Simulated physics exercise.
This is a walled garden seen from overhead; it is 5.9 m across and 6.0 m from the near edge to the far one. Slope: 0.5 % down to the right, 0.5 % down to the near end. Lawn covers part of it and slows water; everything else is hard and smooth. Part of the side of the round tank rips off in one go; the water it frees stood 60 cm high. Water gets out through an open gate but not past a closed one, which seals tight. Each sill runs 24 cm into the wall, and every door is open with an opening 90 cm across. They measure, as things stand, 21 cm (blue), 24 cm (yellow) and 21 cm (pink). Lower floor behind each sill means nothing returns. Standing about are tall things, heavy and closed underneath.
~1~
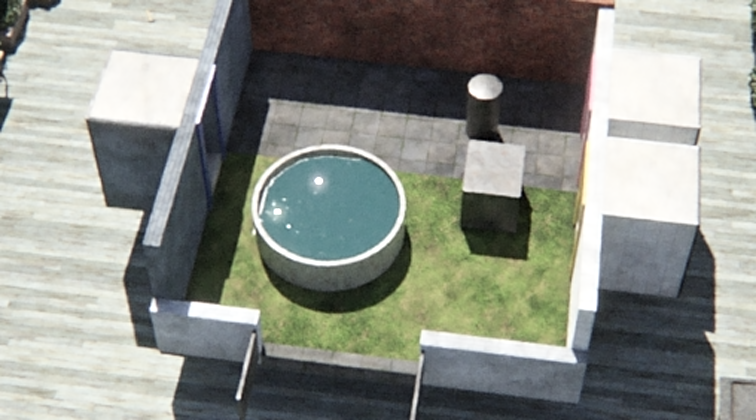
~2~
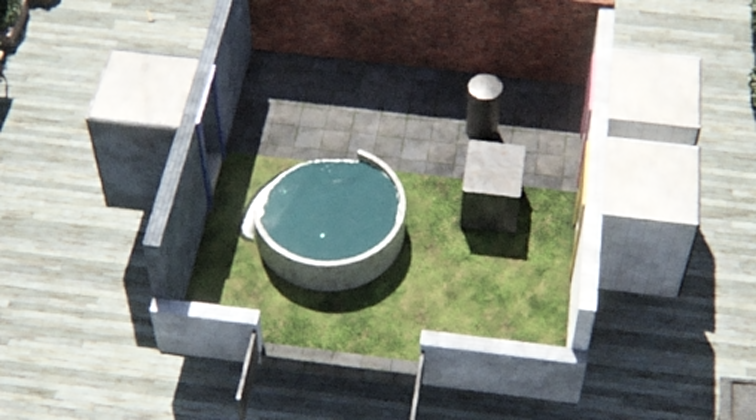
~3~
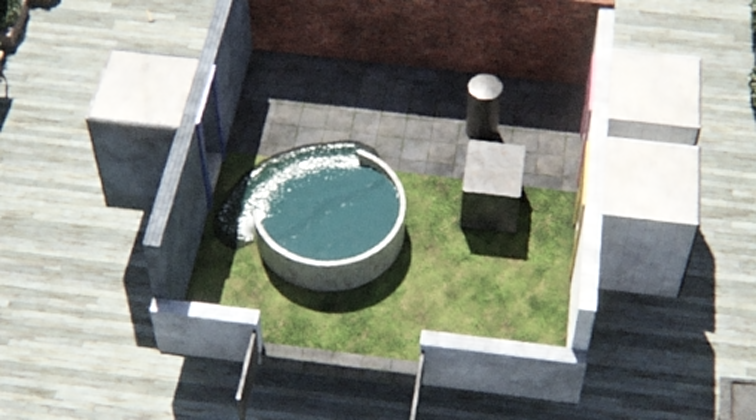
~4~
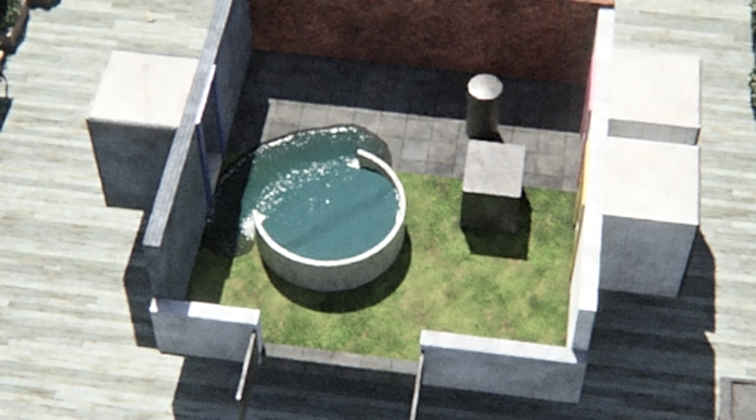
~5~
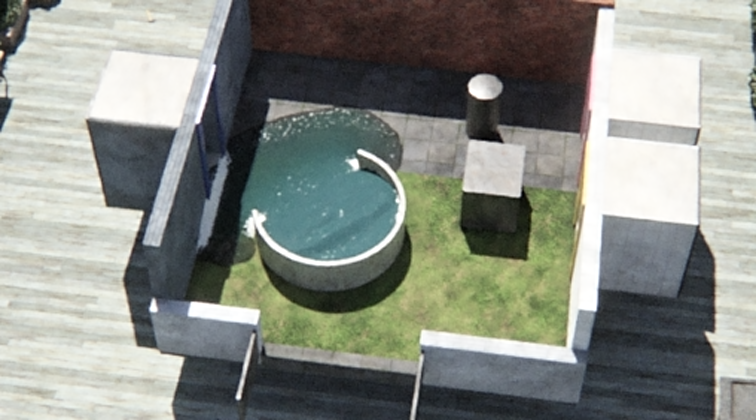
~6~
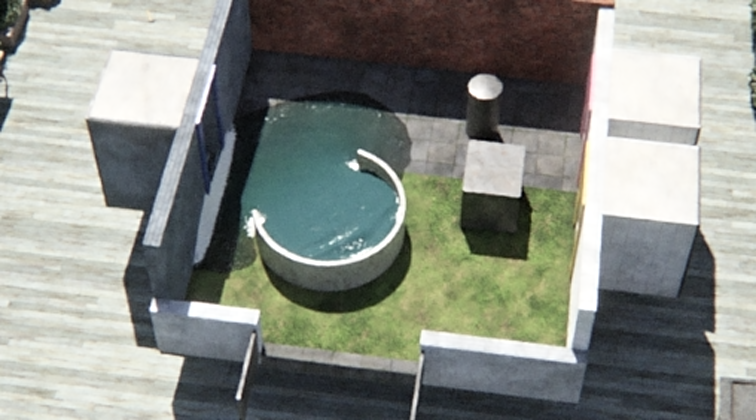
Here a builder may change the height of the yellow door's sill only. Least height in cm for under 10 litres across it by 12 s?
Roughly 6.5 cm.
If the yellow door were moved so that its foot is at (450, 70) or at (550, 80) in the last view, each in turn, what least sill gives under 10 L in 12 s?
About 7.0 cm, then about 17 cm.
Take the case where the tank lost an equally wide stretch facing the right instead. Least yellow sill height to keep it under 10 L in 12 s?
I'd say close to 19 cm.
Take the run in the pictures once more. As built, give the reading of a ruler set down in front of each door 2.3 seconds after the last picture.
In cm: Blue 17, yellow 0, pink 0.
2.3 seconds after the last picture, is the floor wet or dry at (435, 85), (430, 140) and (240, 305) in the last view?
Soaked; untouched; soaked.
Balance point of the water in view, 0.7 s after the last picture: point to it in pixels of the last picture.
At about (304, 186).
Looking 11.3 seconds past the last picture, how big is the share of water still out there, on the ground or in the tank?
Roughly 88 percent of the water remains.
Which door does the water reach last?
I'd go with the yellow door.
Then, 0.7 s after the last picture water covers 35 % of the floor, deepest (32 cm) near (217, 184); it has not reached the yellow door.
Then, 2.3 s after the last picture water covers 45 % of the floor, deepest (30 cm) near (247, 73); it has not reached the yellow door.
Then, 11.3 s after the last picture water covers 95 % of the floor, deepest (10 cm) near (532, 375); 8 cm at the yellow door, 0 litres in over its 24 cm sill.
At the yellow door as built, the water peaked near 10 cm, 6.7 s after the last picture.
Run again over the same 12 s with other heights there, 18 litres in over 5.5 cm, 3 litres over 7.5 cm. The limit of 10 litres is kept from about 6.5 cm up.
